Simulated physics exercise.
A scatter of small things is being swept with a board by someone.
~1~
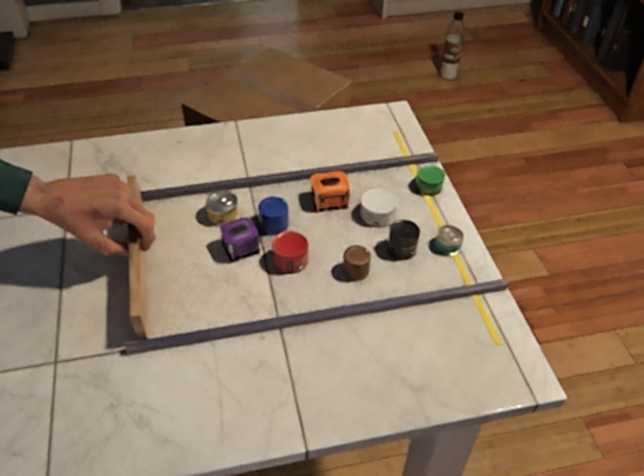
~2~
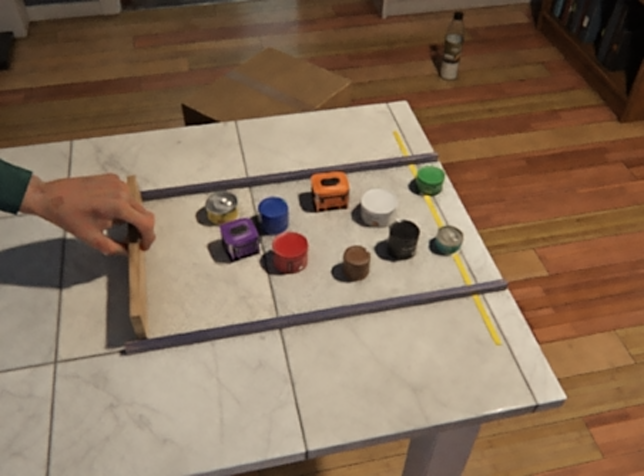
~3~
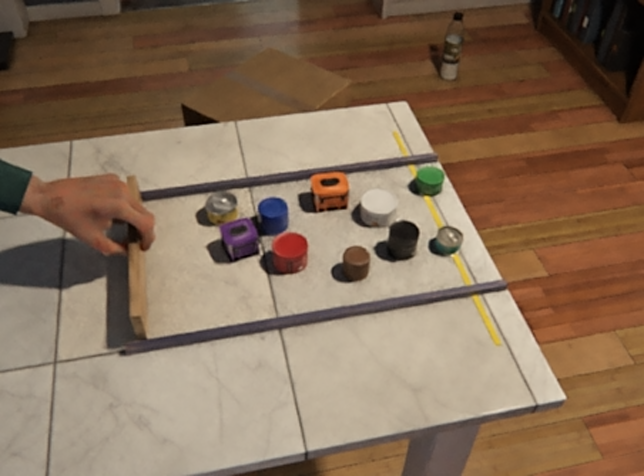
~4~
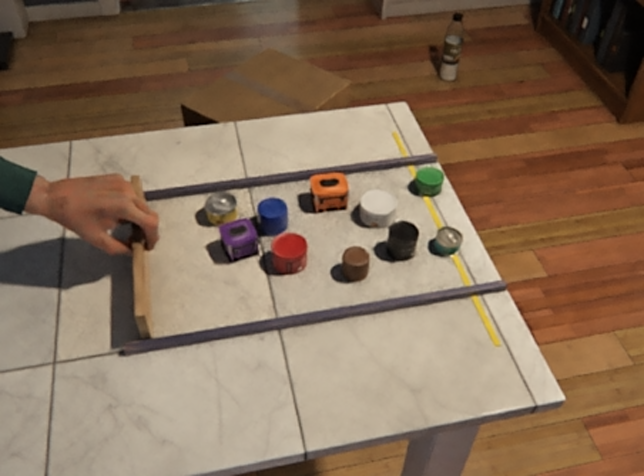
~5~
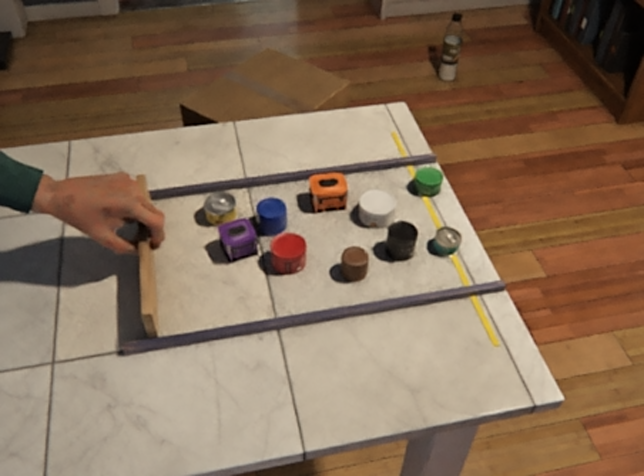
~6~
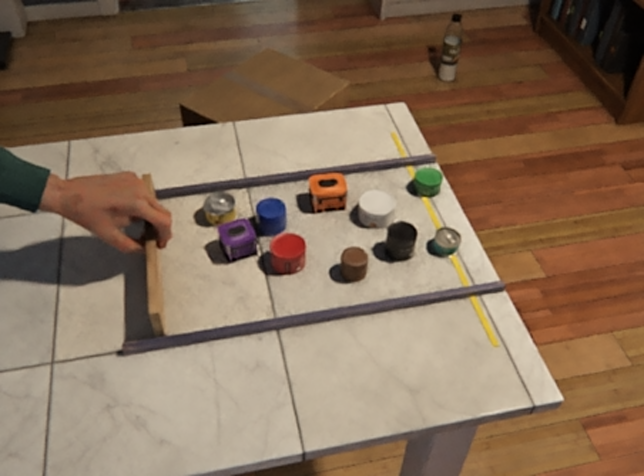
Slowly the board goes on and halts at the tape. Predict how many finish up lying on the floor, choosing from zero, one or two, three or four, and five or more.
My prediction is five or more.
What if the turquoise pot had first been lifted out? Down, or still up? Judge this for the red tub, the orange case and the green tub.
Red tub still up; orange case down; green tub down.
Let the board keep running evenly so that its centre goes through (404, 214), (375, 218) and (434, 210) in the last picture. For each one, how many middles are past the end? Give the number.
Counts: 2, 0, 5.
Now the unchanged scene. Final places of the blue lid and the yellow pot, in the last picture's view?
The blue lid stops around (441, 191); the yellow pot around (428, 168).
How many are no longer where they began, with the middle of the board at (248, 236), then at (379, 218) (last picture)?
4 by the first point, 10 by the second.
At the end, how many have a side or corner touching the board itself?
5 of them.
A little later, none off yet; green tub at rest near (428, 182); turquoise pot at rest near (447, 242); black tub at rest near (401, 241).
Next, none off yet; green tub at rest near (428, 182); turquoise pot at rest near (447, 242); black tub moving near (405, 241).
When it is over, the number that fall off is five or more; down, orange case, white tub, black tub, turquoise pot and green tub.
